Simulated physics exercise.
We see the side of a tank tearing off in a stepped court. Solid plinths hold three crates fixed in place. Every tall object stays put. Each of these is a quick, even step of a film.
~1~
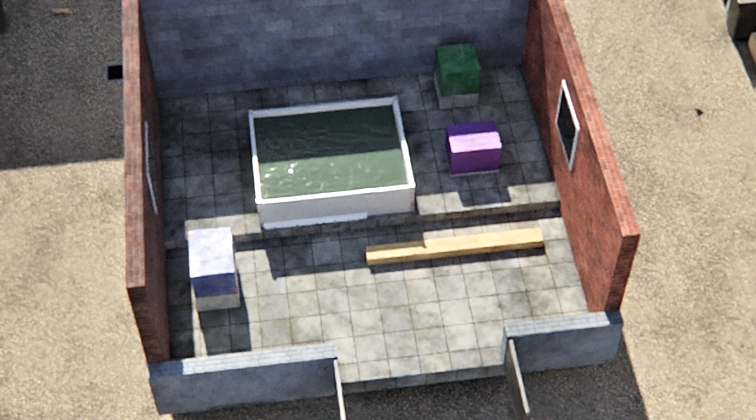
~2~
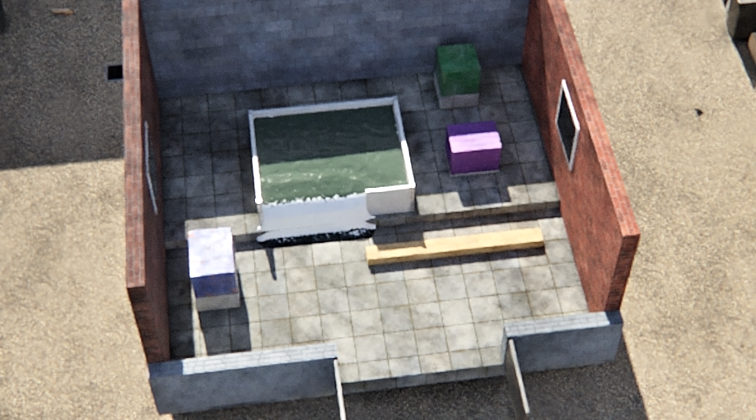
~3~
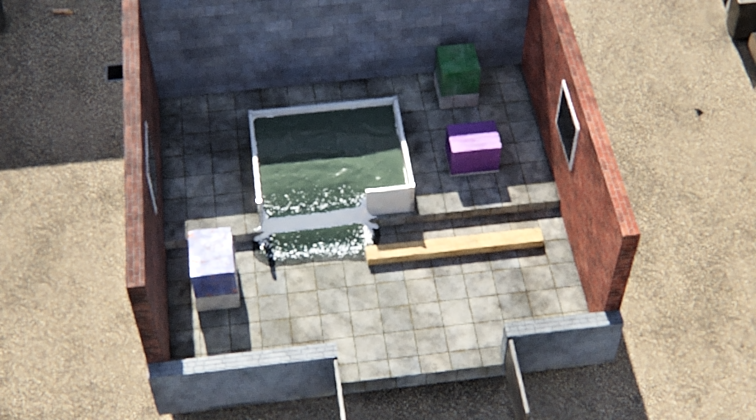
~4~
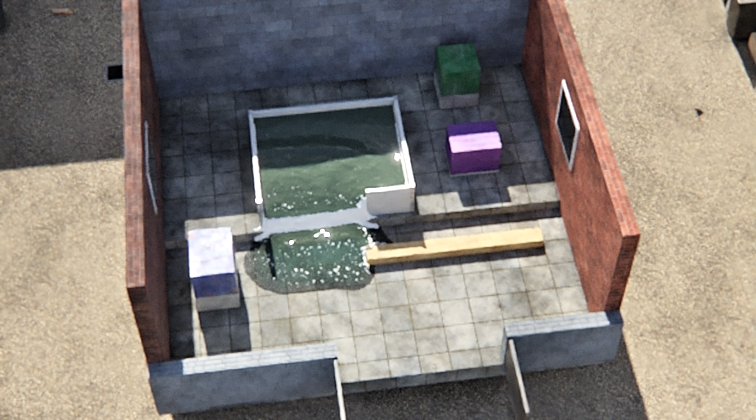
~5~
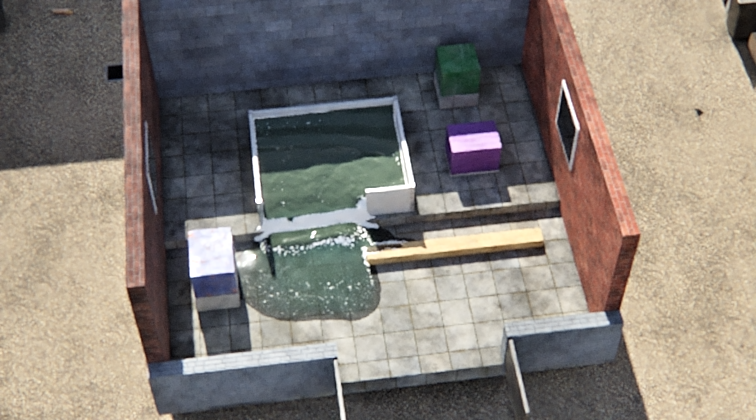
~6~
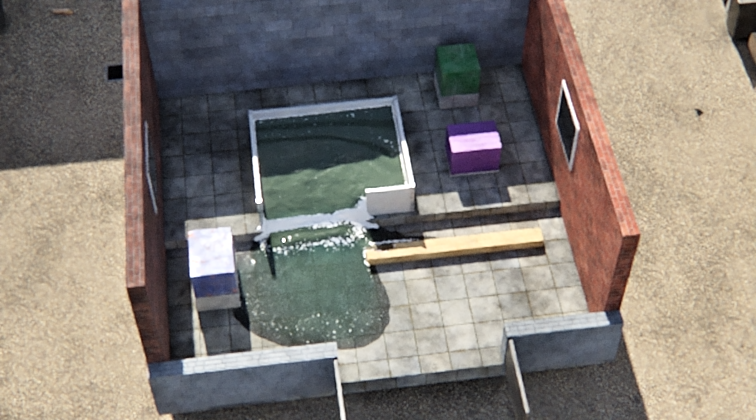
The clip shows a white-walled tank of green water in a walled, stepped court; part of its near side gives way, and foaming water pours out, spreading across the lower paving between a pale block and a wooden beam.
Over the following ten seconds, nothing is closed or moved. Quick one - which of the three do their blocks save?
One by one: The purple crate remains untouched by water; the blue crate remains untouched by water; the green crate remains untouched by water.
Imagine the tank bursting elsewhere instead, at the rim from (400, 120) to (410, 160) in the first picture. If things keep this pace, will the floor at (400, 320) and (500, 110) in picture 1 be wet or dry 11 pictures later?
Going point by point, the first is high and dry and the second is waterlogged.
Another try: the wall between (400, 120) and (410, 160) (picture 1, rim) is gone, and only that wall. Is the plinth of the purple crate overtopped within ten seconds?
Taking them one by one, the purple crate gets flooded.
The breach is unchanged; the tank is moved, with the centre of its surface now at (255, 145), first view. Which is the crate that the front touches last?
I'd go with the one in green.
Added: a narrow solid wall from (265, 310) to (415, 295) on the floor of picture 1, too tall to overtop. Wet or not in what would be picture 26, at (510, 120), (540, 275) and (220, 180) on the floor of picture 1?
One by one: Spared, soaked, soaked.
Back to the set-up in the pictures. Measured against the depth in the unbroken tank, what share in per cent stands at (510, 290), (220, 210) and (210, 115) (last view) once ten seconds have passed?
Some 8, 0 and 2 in a hundred.
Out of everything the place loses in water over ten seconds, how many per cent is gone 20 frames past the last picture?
Share gone: About 40 %.
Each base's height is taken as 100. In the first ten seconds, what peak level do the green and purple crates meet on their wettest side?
The first comes to 0 per cent and the second to 0 per cent.
A moment on, water covers 25 % of the floor; the purple crate not reached, the blue crate water round its plinth, the green crate not reached.
Next, water covers 30 % of the floor; the purple crate not reached, the blue crate water round its plinth, the green crate not reached.
Then, water covers 35 % of the floor; the purple crate not reached, the blue crate water round its plinth, the green crate not reached.
Later, water covers 50 % of the floor; the purple crate not reached, the blue crate water round its plinth, the green crate not reached.
In the end, water covers 55 % of the floor; the purple crate stayed above the water, the blue crate stayed above the water, the green crate stayed above the water.
